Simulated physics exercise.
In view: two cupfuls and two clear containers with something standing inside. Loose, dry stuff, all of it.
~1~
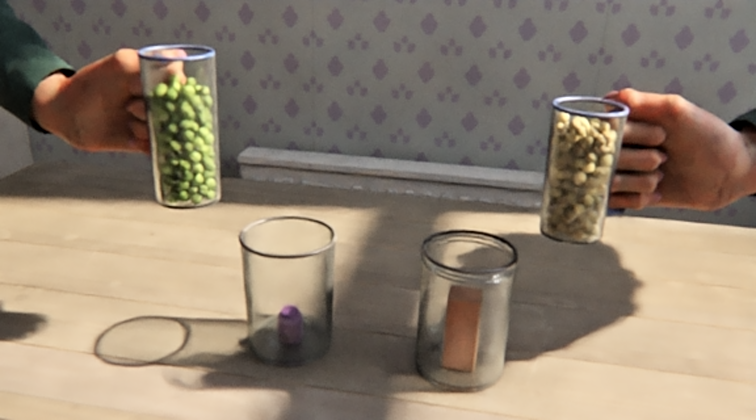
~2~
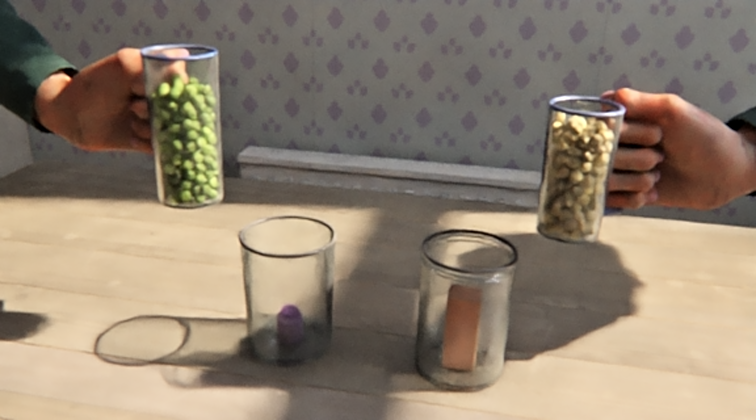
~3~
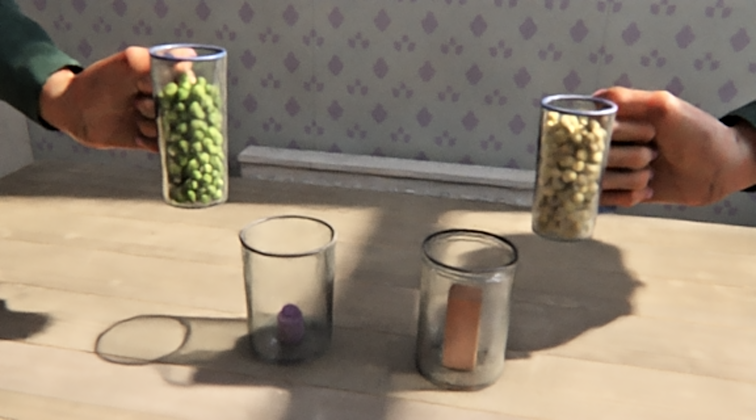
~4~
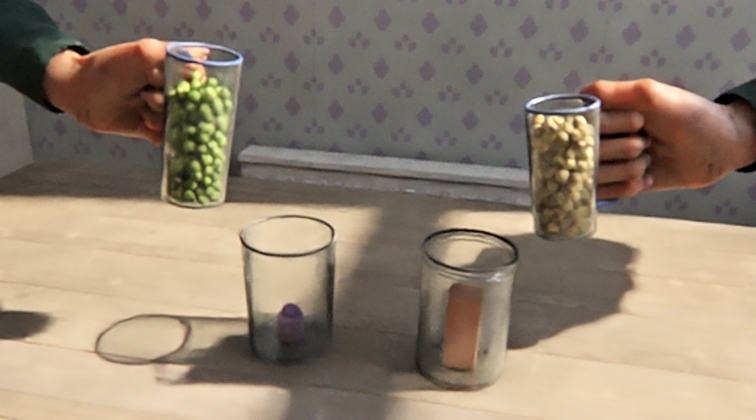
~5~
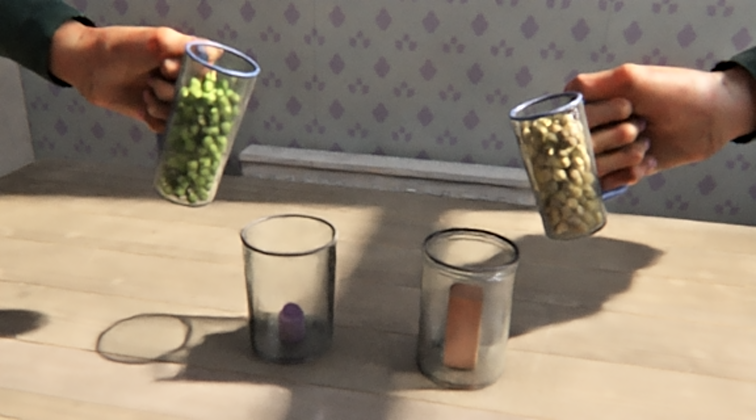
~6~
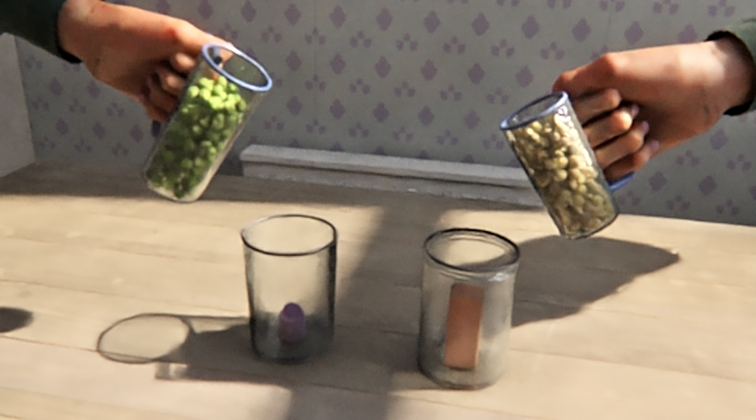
Two hands held up clear cups, one of green peas and one of pale beans, above two glasses with small objects inside, then moved them slightly inward and tilted both toward each other.
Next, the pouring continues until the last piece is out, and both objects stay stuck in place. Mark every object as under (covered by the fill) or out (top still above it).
Left object: Under, right object: Out.
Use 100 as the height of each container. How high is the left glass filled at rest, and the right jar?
50 % left, 50 % right, roughly.
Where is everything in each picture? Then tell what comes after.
In the first picture, small bottle in the left glass at (290, 325), a quarter of its height or less; left cup at (183, 128), three quarters full of dried peas; small block in the right jar at (462, 326), reaching well over half way up; right cup at (580, 171), nearly full of soya beans.
In the second picture, left cup at (186, 128), upright; right cup at (576, 171), upright.
In the third picture, left cup at (192, 128), upright; right cup at (570, 170), upright.
In the fourth picture, left cup at (198, 128), tipped 9°; right cup at (563, 169), tipped 9°.
In the fifth picture, left cup at (202, 128), tipped 21°; right cup at (561, 168), tipped 21°.
In the sixth picture, small bottle in the left glass at (292, 323); left cup at (203, 127), tipped 33°; small block in the right jar at (464, 324); right cup at (562, 168), tipped 33°.
Then, 0.37 s after the last picture, left glass empty, all of its cupful still in the cup; right jar empty, all of its cupful still in the cup.
Then, 0.76 s after the last picture, left glass nearly empty, nearly all of its cupful still in the cup; right jar nearly empty, nearly all of its cupful still in the cup.
Then, 1.22 s after the last picture, left glass half full, none of its cupful still in the cup; right jar a third full, none of its cupful still in the cup.
At rest, left glass half full (surface near (291, 285)), nothing beside it; right jar half full (surface near (466, 304)), nothing beside it; the left thing is covered; the right thing is still showing.
